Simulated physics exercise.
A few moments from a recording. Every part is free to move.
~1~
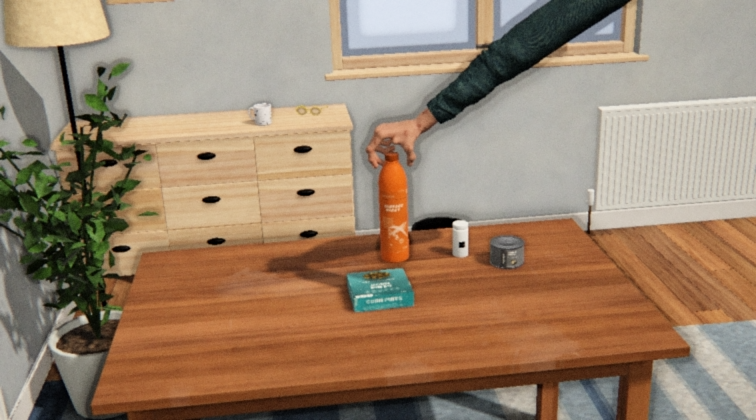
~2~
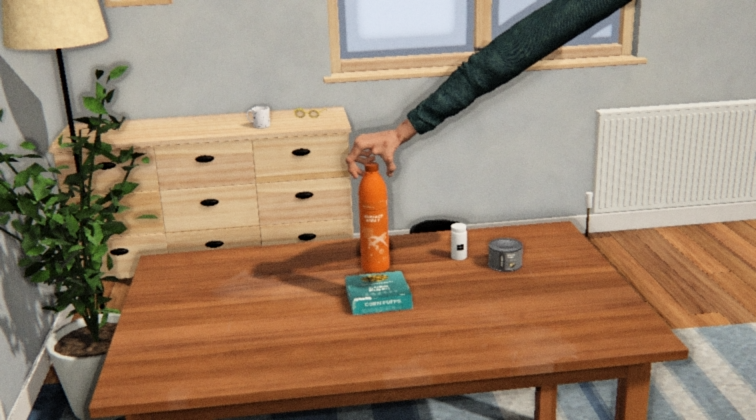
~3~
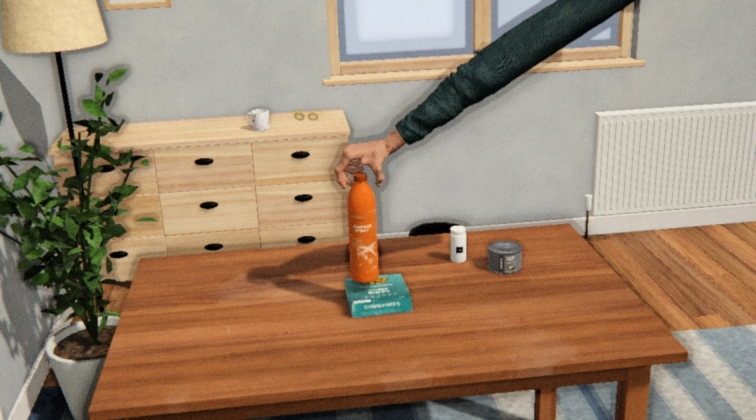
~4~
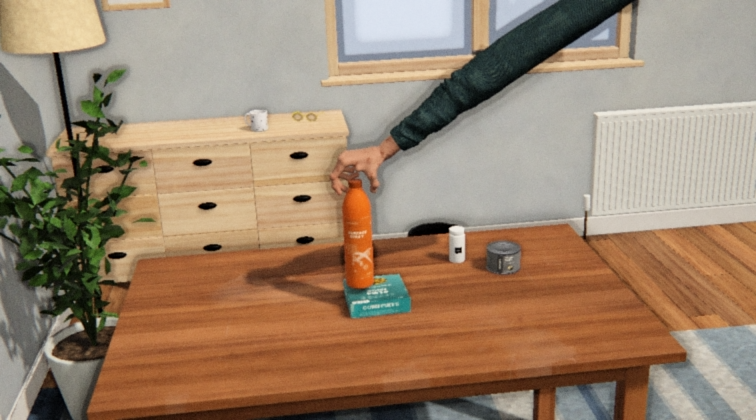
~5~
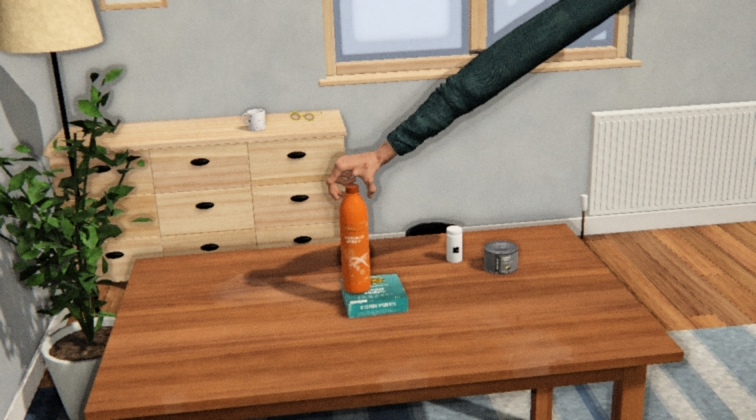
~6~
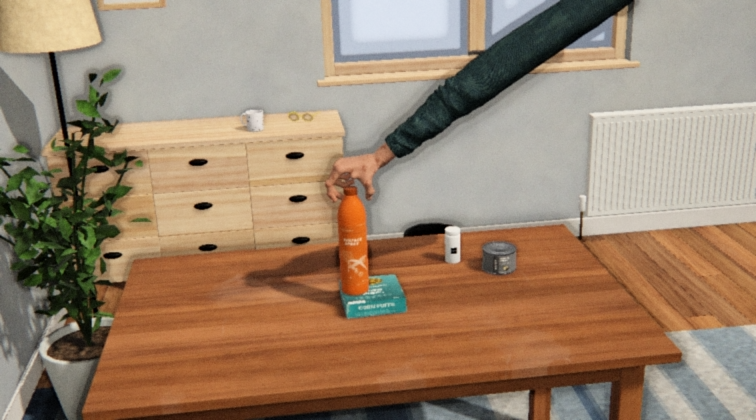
On a wooden table in a living room, a hand lowers an orange bottle leftward onto a turquoise packet, still gripping it.
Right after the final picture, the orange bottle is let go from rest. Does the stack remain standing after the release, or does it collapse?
The stack stays intact.
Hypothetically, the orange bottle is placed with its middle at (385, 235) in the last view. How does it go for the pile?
In the end the pile does not fall.
Then, 0.30 s later than the last frame, all is still.
Then, 0.70 s later than the last frame, orange bottle resting near (353, 240).
When it is over, all 4 as before. End places, in pixels of the last picture, orange bottle near (353, 240). The pile keeps its balance.
